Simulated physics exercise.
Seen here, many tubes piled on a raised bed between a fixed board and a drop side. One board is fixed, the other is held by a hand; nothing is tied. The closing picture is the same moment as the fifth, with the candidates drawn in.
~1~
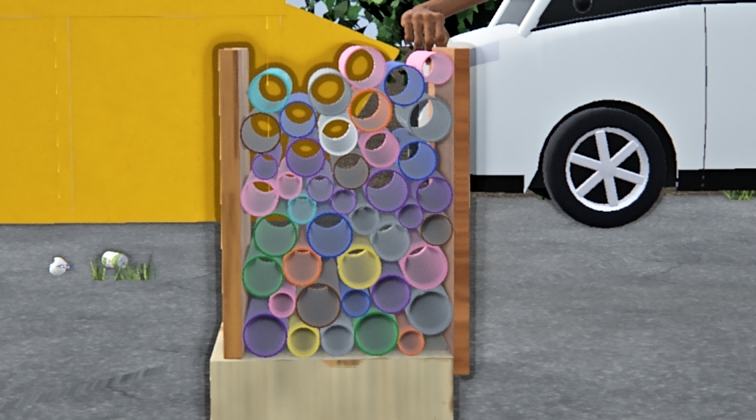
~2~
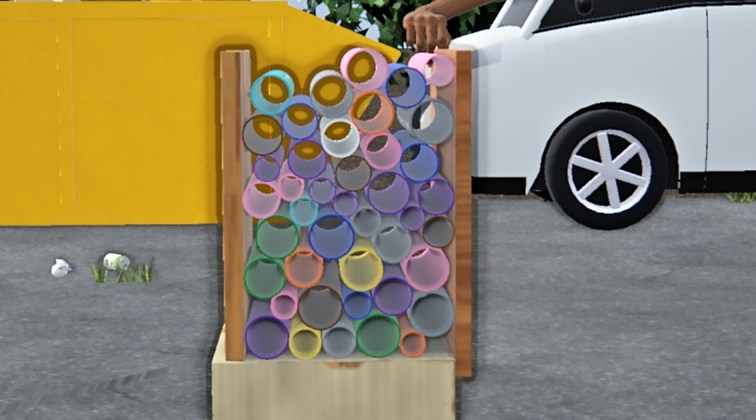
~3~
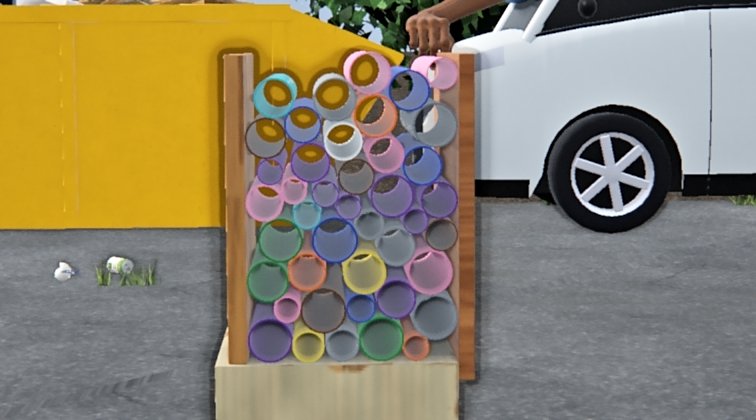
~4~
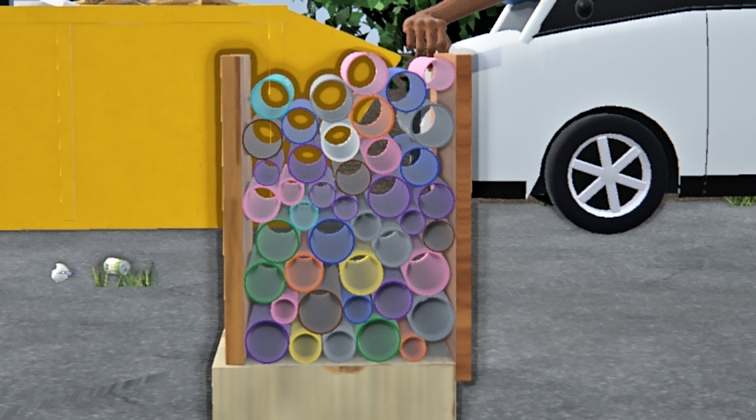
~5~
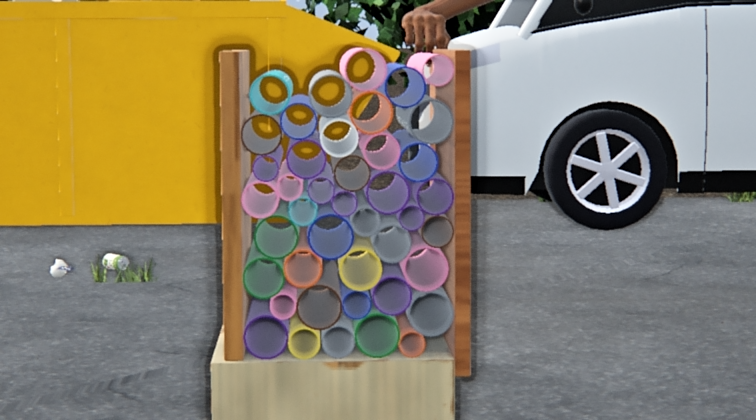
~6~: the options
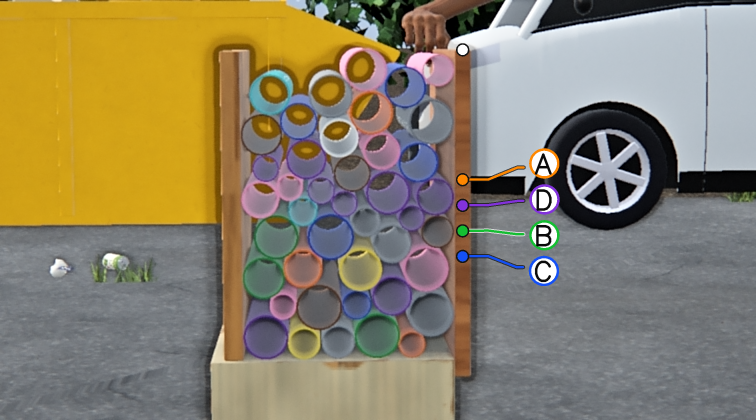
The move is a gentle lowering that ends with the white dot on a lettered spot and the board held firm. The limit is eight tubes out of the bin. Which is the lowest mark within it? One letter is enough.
The answer is mark B.
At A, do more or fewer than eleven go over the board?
Fewer than eleven.
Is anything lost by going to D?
At D: Yes.
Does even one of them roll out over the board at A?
At A: Yes.
On the marked copy, A at (463, 180); B at (463, 231); C at (463, 257); D at (463, 205); the white dot at (463, 50).
Following B. Soon after the start, top of the board (454, 131).
Later, top of the board (454, 221).
In the end, top of the board (454, 230), about five out over the board.
As for the rest, A two out over the board; C more than eight out over the board; D two out over the board.
